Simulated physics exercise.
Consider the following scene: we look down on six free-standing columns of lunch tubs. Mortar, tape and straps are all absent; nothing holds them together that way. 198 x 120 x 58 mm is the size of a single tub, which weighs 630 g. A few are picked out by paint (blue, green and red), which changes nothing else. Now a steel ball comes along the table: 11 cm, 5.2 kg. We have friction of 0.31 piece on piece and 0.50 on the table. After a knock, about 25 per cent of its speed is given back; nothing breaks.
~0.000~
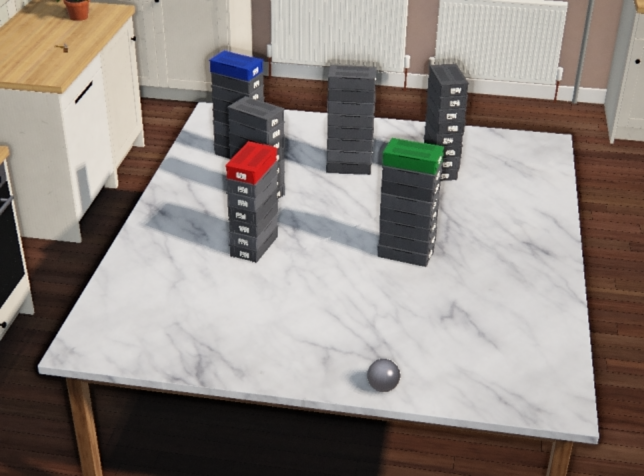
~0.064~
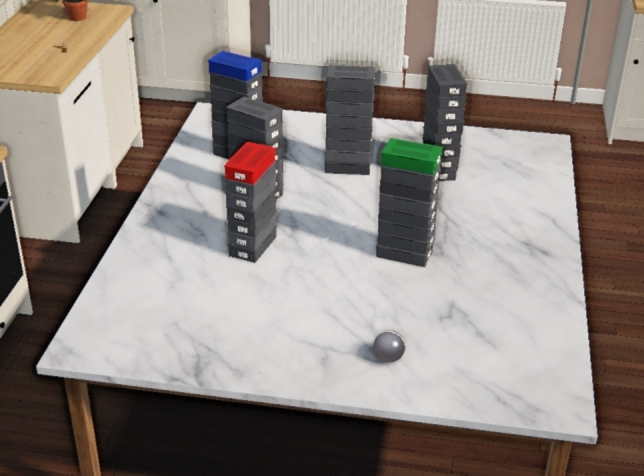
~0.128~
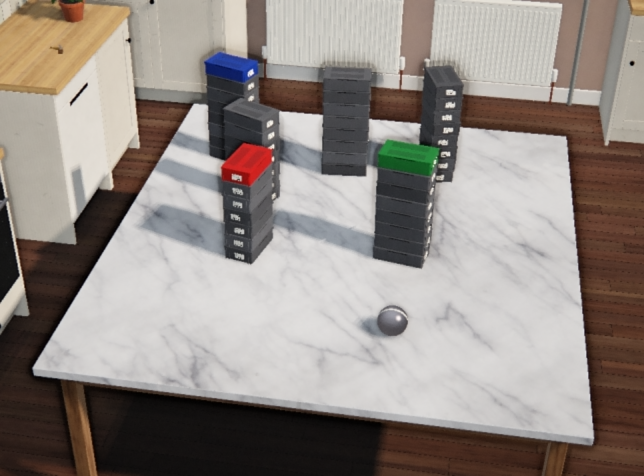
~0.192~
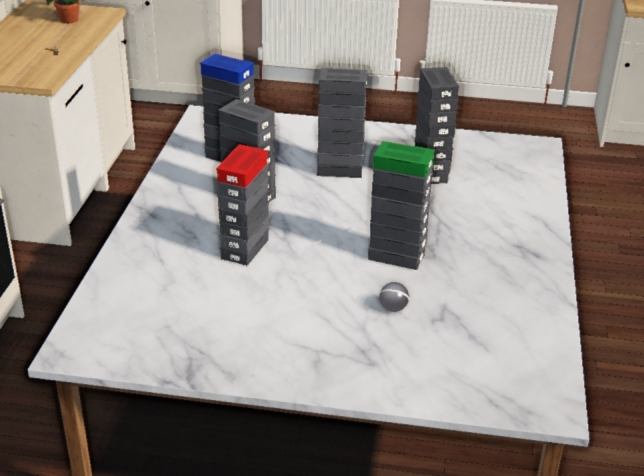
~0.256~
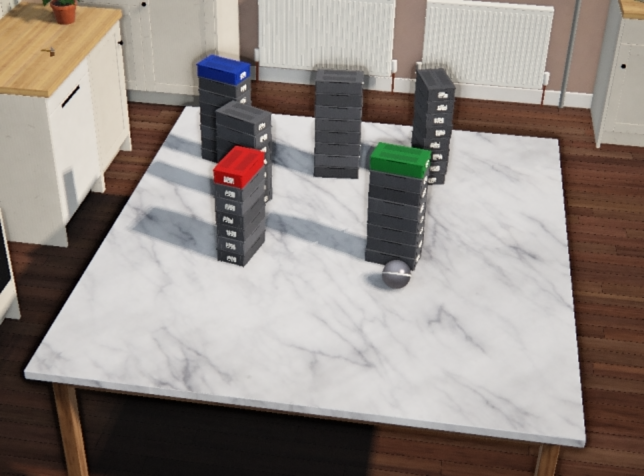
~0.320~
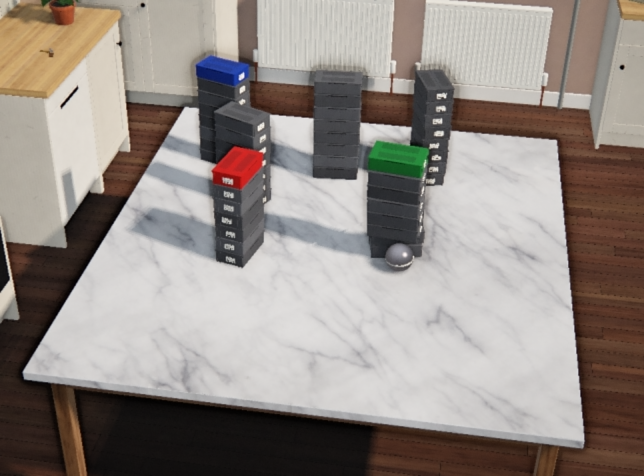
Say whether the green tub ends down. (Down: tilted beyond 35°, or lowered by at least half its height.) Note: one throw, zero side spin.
My guess is it collapses.
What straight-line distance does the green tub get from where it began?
Around 67 cm, start to finish.
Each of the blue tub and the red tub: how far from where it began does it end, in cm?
Distances: Blue 0, red 0 (cm).
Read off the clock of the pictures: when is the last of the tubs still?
Near 2.0 s.
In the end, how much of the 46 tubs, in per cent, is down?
Something near 15 percent.
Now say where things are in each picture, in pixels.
In the first frame (pixels give the middle of a visible side; the camera pans a little), ball (384, 375) 67 cm from contact, 2.3 m/s; green tub (414, 149); red tub (252, 156); blue tub (236, 60); none has stirred.
The second frame shows ball (389, 346) 52 cm from contact, 2.3 m/s; green tub (412, 150).
The third frame shows ball (393, 321) 38 cm from contact, 2.3 m/s; green tub (409, 151).
The fourth frame shows ball (394, 297) 23 cm from contact, 2.3 m/s; green tub (404, 152).
The fifth frame shows ball (396, 274) 8 cm from contact, 2.3 m/s; green tub (401, 154).
The sixth frame shows ball (400, 257) after contact, 1.6 m/s; green tub (399, 153) 4° from how it stood; red tub (238, 161); blue tub (222, 65); movement in 8 of them.
After 0.40 s, ball still moving; none of the 46 tubs down, 8 disturbed; green tub 15° from how it stood.
After 0.52 s, ball still moving; 6 of the 46 tubs down; green tub 45° from how it stood, 12 cm lower.
After 0.68 s, ball still moving; 6 of the 46 tubs down; green tub 48° from how it stood, 32 cm lower.
After 0.92 s, ball still moving; 6 of the 46 tubs down; green tub on its side.
In the end (2.0 s), ball rolling away; 6 of the 46 tubs down; green tub upside down; blue tub unmoved; red tub unmoved. From the last view, middles, green tub near (370, 338), blue tub near (223, 71).
